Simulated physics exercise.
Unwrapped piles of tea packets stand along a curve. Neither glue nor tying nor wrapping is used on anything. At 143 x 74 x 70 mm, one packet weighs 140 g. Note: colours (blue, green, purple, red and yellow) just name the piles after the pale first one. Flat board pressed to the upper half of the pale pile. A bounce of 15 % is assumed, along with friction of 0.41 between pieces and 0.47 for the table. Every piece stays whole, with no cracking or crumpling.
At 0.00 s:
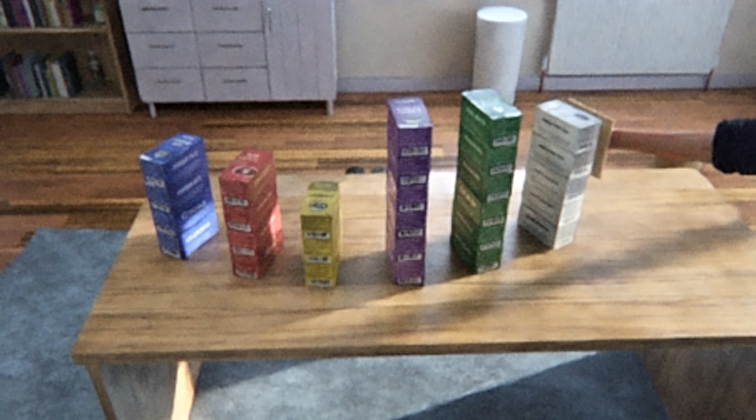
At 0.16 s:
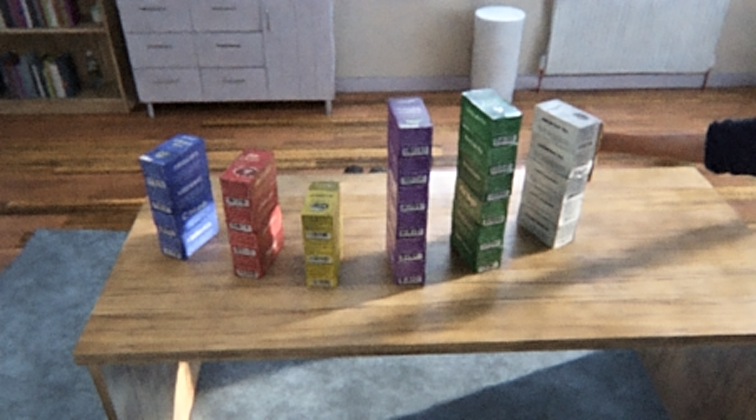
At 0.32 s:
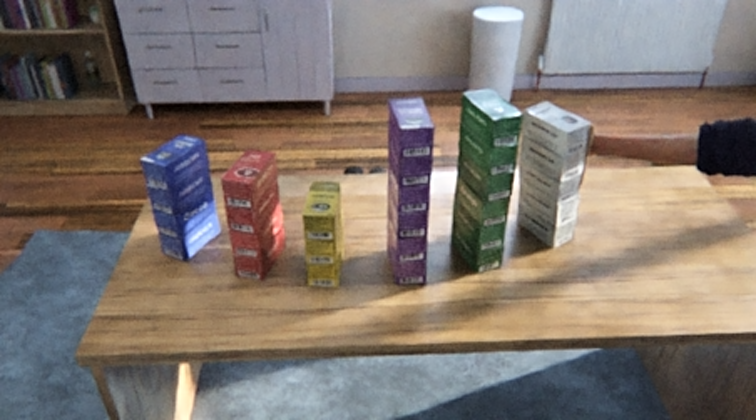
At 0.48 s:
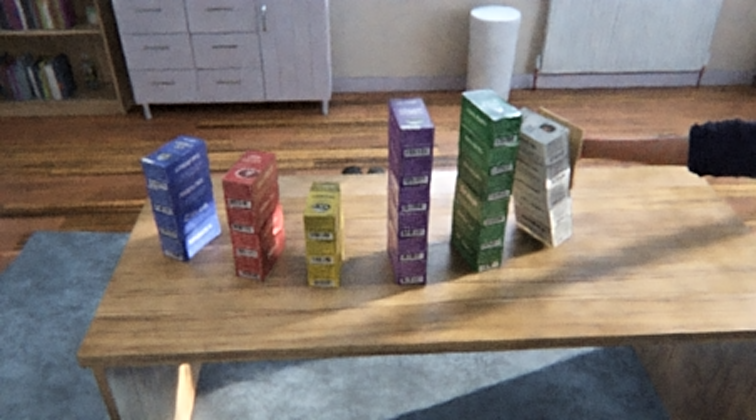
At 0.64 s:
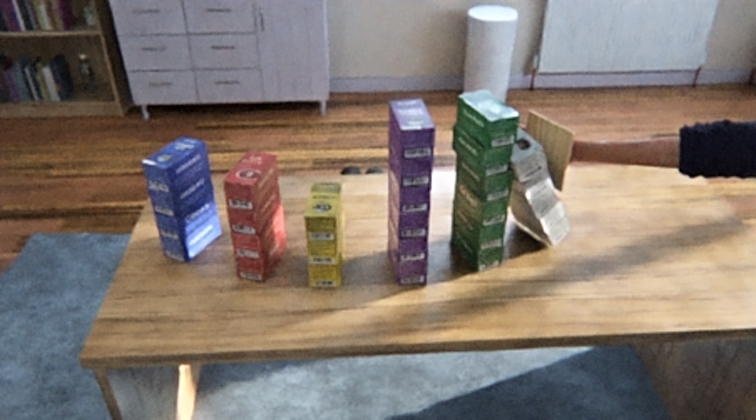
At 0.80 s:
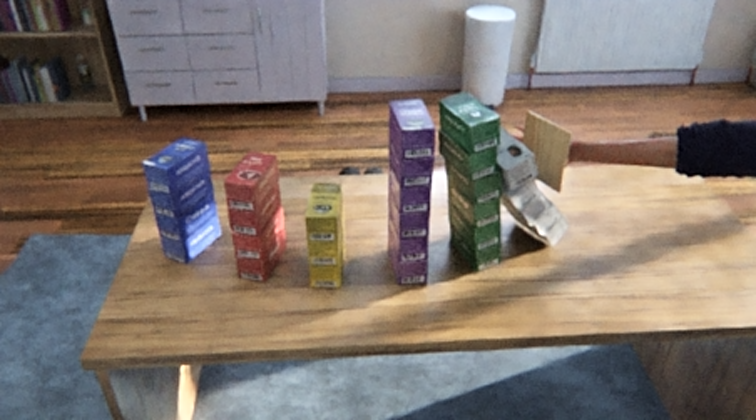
A hand pushing a flat board against a pale pile of tea packets, tilting it left into the green pile, which shifts.
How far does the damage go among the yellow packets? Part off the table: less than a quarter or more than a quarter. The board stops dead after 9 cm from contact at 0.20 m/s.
The part is under a quarter.
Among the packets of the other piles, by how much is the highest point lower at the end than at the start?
I make it close to 22 cm.
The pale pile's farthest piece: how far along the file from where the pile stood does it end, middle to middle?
Roughly 36 centimetres.
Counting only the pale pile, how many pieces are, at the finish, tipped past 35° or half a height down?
5 of the pale pieces.
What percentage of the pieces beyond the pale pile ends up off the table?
About 15% of them.
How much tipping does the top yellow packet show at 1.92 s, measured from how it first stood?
Around 40° from its start.
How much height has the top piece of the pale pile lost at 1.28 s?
14 cm.
After 1.28 s, 5 of the pale pile down; none of the 3 yellow packets off the table (0 of 23 in all colours); top yellow packet unmoved; top green packet 40° from how it stood, 8 cm lower.
After 1.92 s, 5 of the pale pile down; none of the 3 yellow packets off the table (0 of 23 in all colours); top yellow packet 41° from how it stood, 6 cm lower; top purple packet upside down.
In the end (2.8 s), 5 of the pale pile down; none of the 3 yellow packets off the table (4 of 23 in all colours); top yellow packet 45° from how it stood, 7 cm lower; top purple packet upside down. That is 0 per cent. From the last view, middles, top yellow packet near (222, 230), top purple packet near (145, 290).
